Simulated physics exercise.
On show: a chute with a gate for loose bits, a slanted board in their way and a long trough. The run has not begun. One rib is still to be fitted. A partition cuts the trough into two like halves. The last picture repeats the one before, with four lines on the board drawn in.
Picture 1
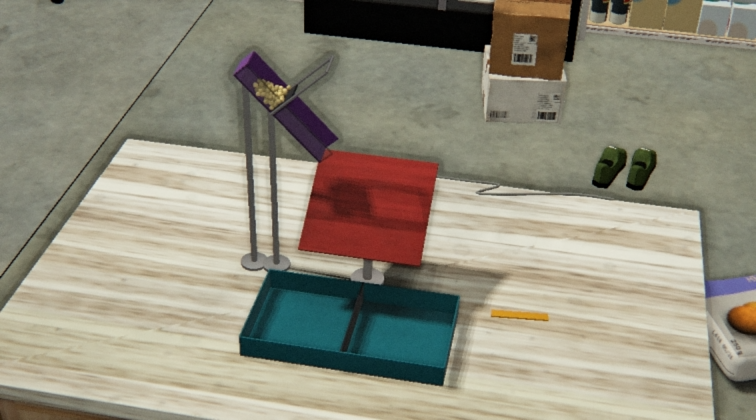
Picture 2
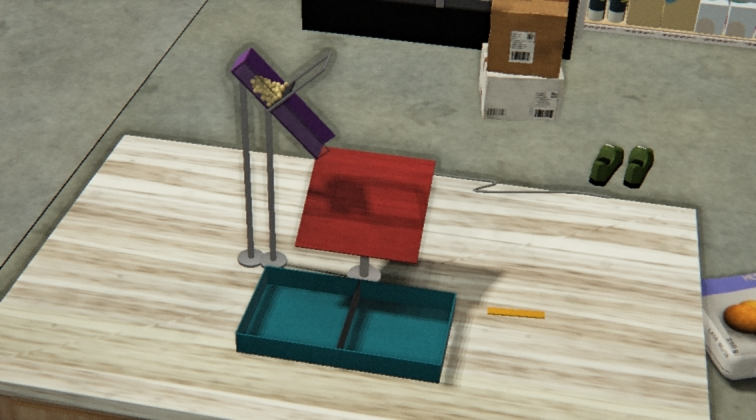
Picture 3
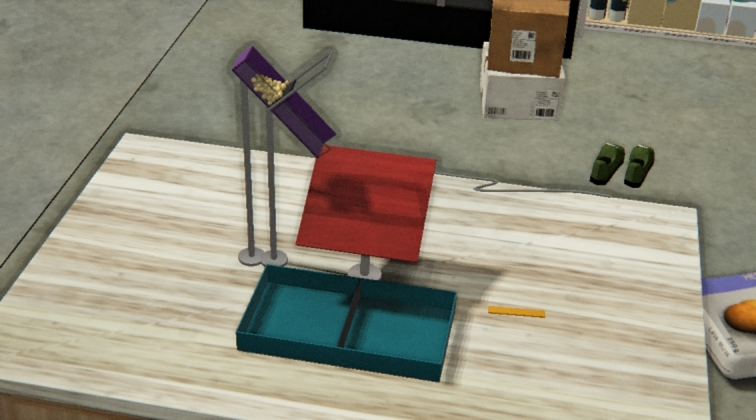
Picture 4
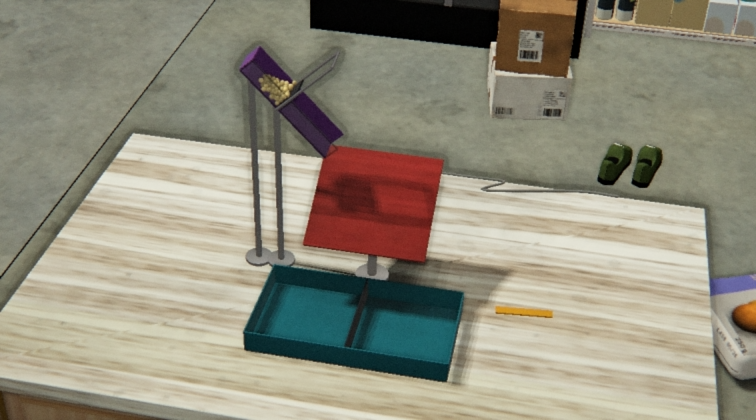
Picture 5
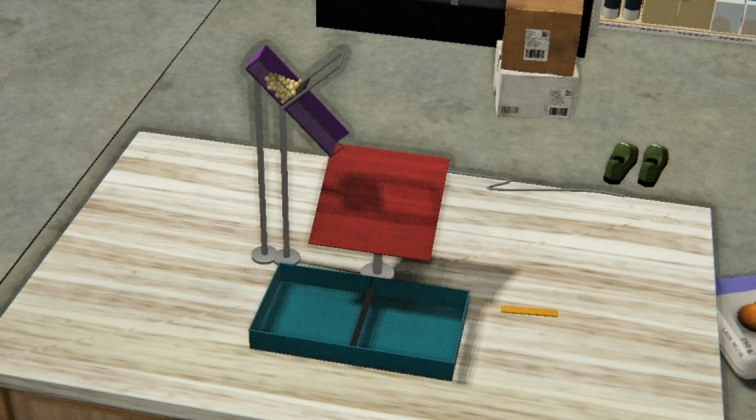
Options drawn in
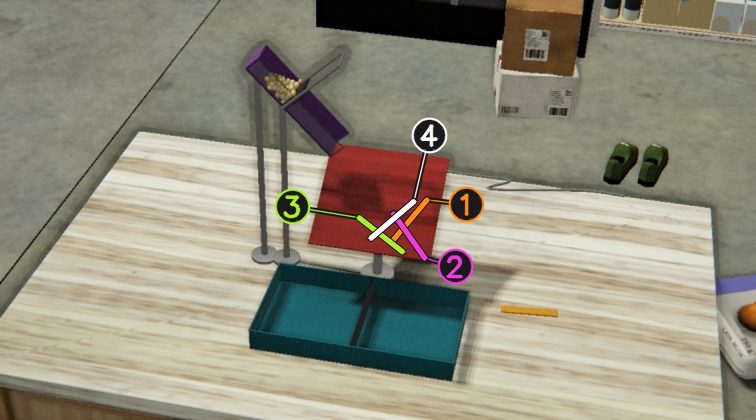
Nothing on the table moved while the view drifted slightly; a clump of pale bits stayed behind the gate in the tilted purple chute, above a slanted red board and a divided teal trough.
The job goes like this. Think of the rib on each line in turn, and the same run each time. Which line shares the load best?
The answer is line 1.
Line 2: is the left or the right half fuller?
More lands on the right.
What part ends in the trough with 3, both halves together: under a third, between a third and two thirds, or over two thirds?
It is over two thirds.
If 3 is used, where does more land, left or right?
More lands on the right.
On the marked copy, line 1 from (427, 199) to (391, 242); line 2 from (393, 213) to (424, 258); line 3 from (359, 217) to (402, 251); line 4 from (413, 201) to (370, 238).
If 1 is chosen, of what is caught, about two thirds in the left half, about a third in the right.
If 2 is chosen, of what is caught, about a quarter in the left half, most in the right.
If 3 is chosen, of what is caught, a small part in the left half, most in the right.
If 4 is chosen, of what is caught, nearly all in the left half, a small part in the right.
